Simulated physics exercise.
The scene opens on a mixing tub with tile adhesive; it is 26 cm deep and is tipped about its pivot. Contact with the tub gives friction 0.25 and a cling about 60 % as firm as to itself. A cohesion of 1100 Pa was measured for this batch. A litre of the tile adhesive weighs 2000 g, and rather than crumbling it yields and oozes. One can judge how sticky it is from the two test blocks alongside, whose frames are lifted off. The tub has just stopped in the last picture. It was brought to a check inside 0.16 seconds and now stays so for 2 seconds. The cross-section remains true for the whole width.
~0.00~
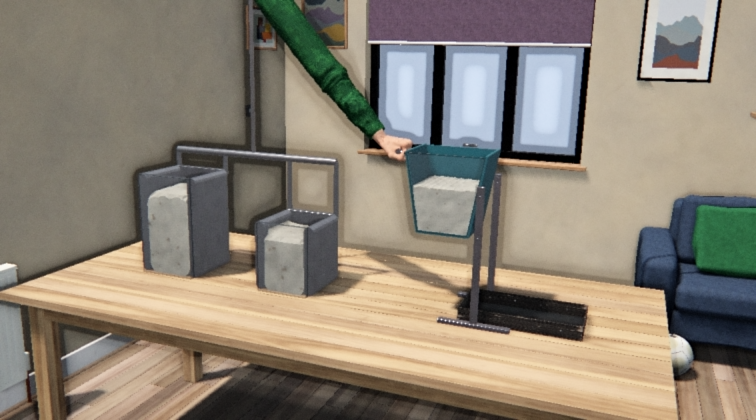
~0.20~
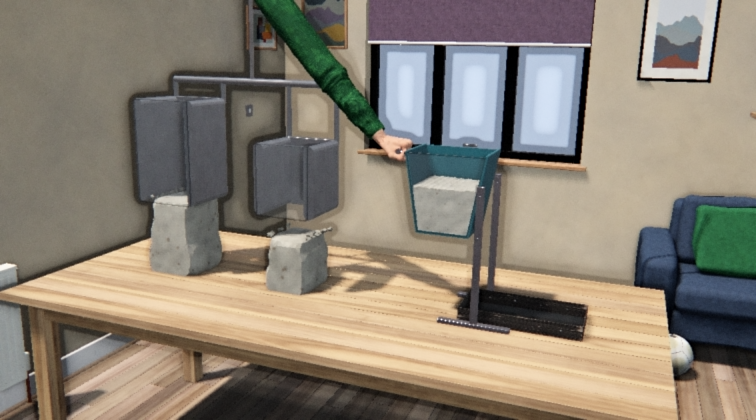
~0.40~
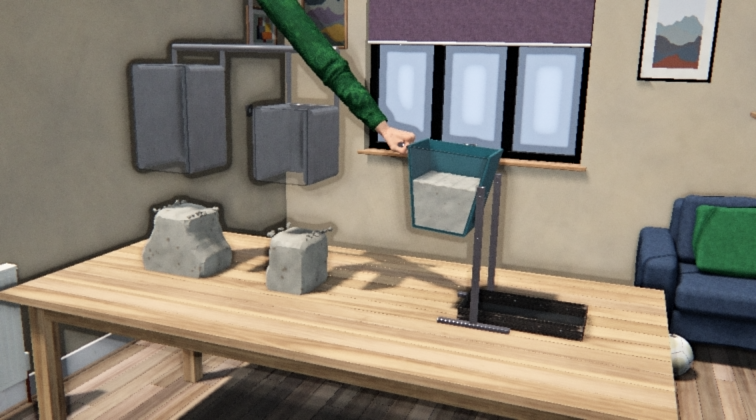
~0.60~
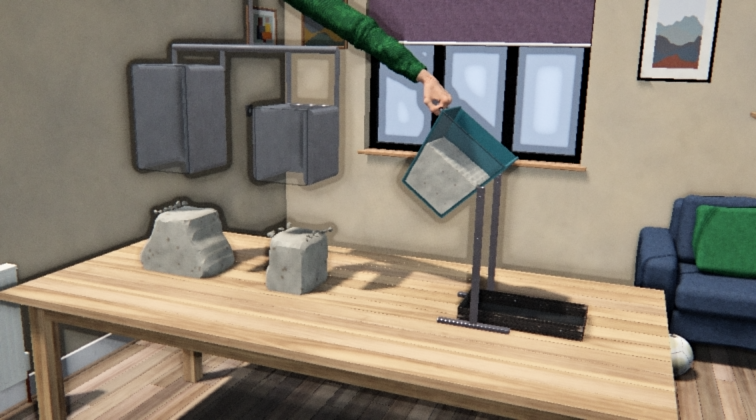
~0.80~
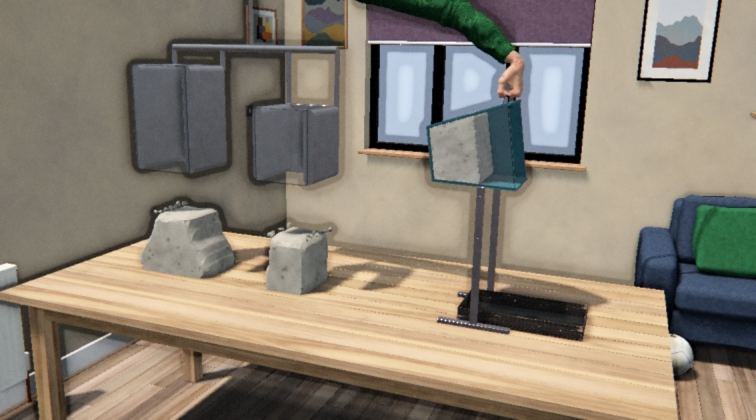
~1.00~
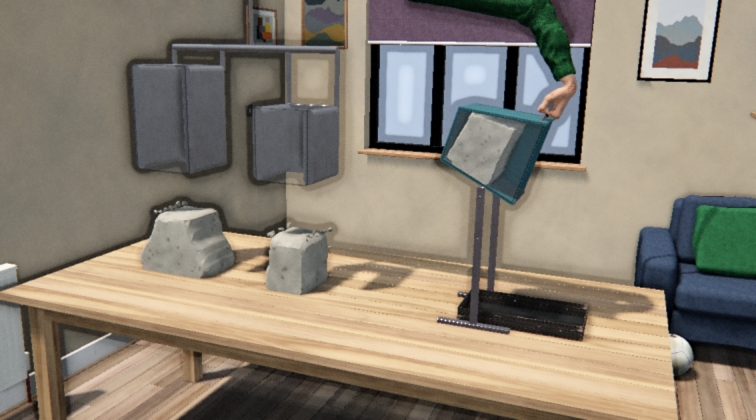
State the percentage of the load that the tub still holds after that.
The tub still holds roughly 0 %.
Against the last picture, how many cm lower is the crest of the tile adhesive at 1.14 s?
Around 5 cm below its level in the last picture.
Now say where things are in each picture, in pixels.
Handle-side rim at (408, 152), tilt 0 degrees; top of the tile adhesive at (424, 187); blocks stand 33 cm, 21 cm (left to right), in the first frame.
Handle-side rim at (408, 152), tilt 0 degrees; top of the tile adhesive at (424, 187); blocks stand 30 cm, 21 cm (left to right), in the second frame.
Handle-side rim at (410, 146), tilt 4 degrees; top of the tile adhesive at (415, 181); blocks stand 25 cm, 21 cm (left to right), in the third frame.
Handle-side rim at (445, 112), tilt 38 degrees; top of the tile adhesive at (429, 145); blocks stand 24 cm, 21 cm (left to right), in the fourth frame.
Handle-side rim at (509, 106), tilt 81 degrees; top of the tile adhesive at (469, 118); blocks stand 24 cm, 21 cm (left to right), in the fifth frame.
Handle-side rim at (545, 126), tilt 108 degrees; top of the tile adhesive at (471, 115); blocks stand 24 cm, 21 cm (left to right), in the sixth frame.
After 1.14 s, the tub is at 108 degrees and holds 100 %.
After 1.31 s, the tub is at 108 degrees and holds 40 %.
After 1.48 s, the tub is at 108 degrees and holds 0 %.
After 1.65 s, the tub is at 108 degrees and holds 0 %.
After 3.00 s, at the end, the tub is at 108 degrees and holds 0 %.
